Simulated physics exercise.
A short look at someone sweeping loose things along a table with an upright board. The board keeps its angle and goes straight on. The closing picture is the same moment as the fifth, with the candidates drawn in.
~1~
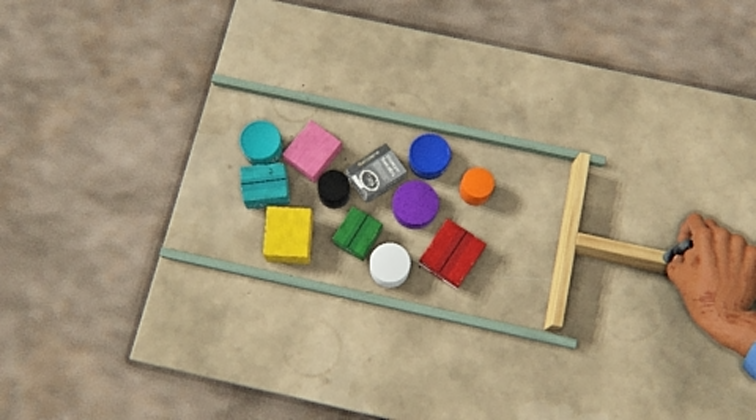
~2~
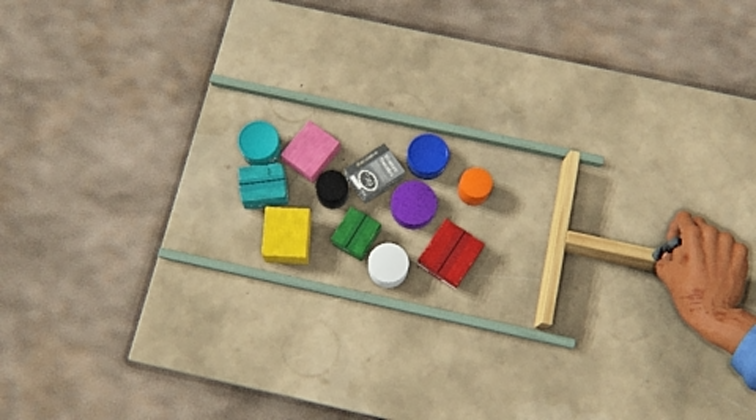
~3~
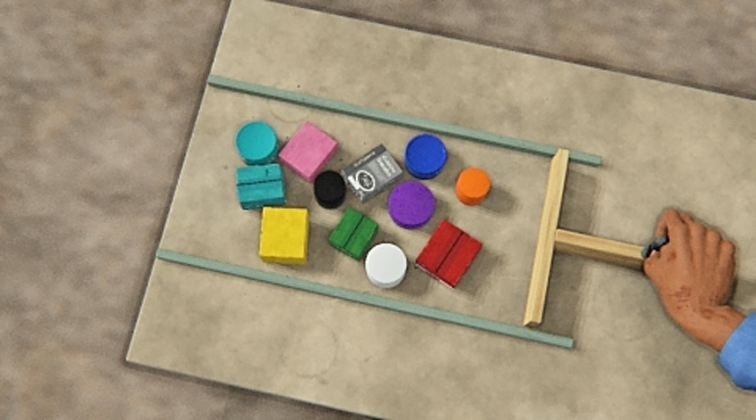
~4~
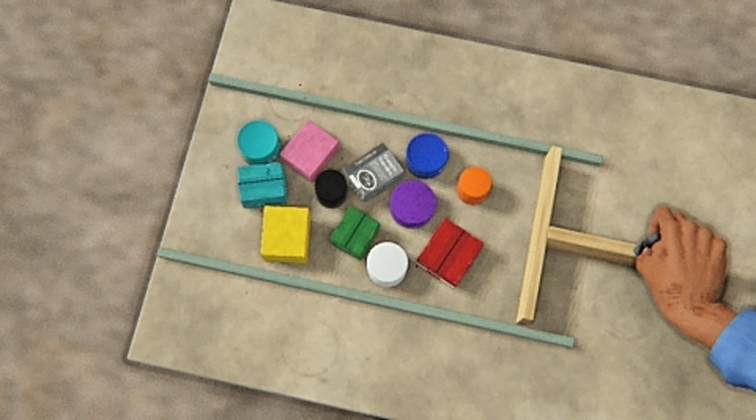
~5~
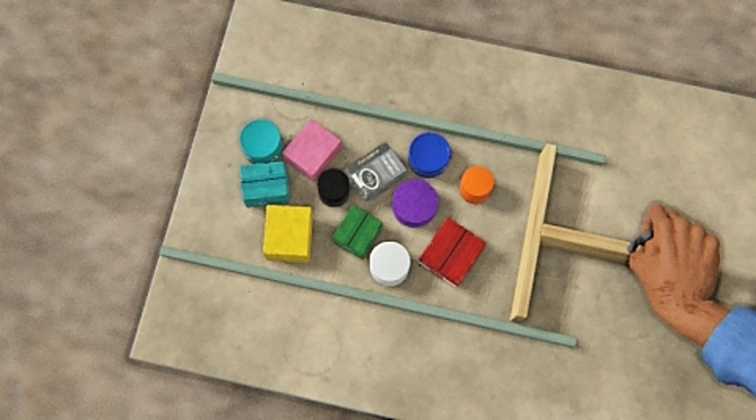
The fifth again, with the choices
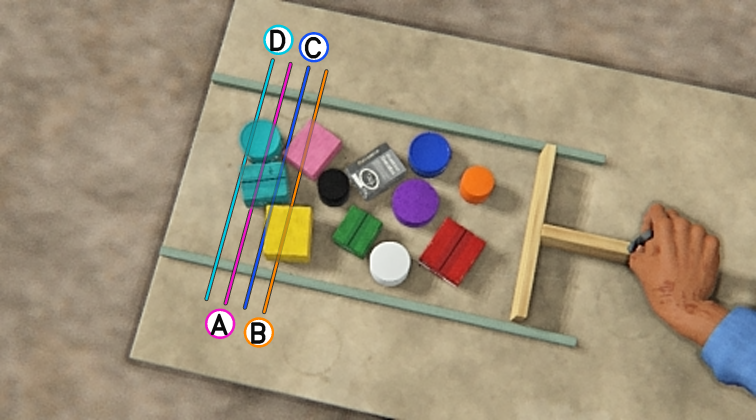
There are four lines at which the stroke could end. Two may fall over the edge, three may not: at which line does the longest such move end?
As far as mark B.
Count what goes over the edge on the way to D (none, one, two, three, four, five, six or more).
In all, six or more.
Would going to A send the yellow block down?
Yes.
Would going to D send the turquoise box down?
Yes.
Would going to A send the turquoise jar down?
By then, yes.
On the marked copy, A at (259, 179); B at (297, 187); C at (278, 183); D at (241, 175).
Taking B. A third of the way, board (449, 209); blue tub (417, 147); white pot (363, 262).
Two thirds of the way, board (363, 191); turquoise jar (242, 133); turquoise box (231, 179).
When it is over, board (299, 177); turquoise box over the edge; yellow block (176, 214); one fallen.
As for the rest, A drops four; C drops three; D drops eight.
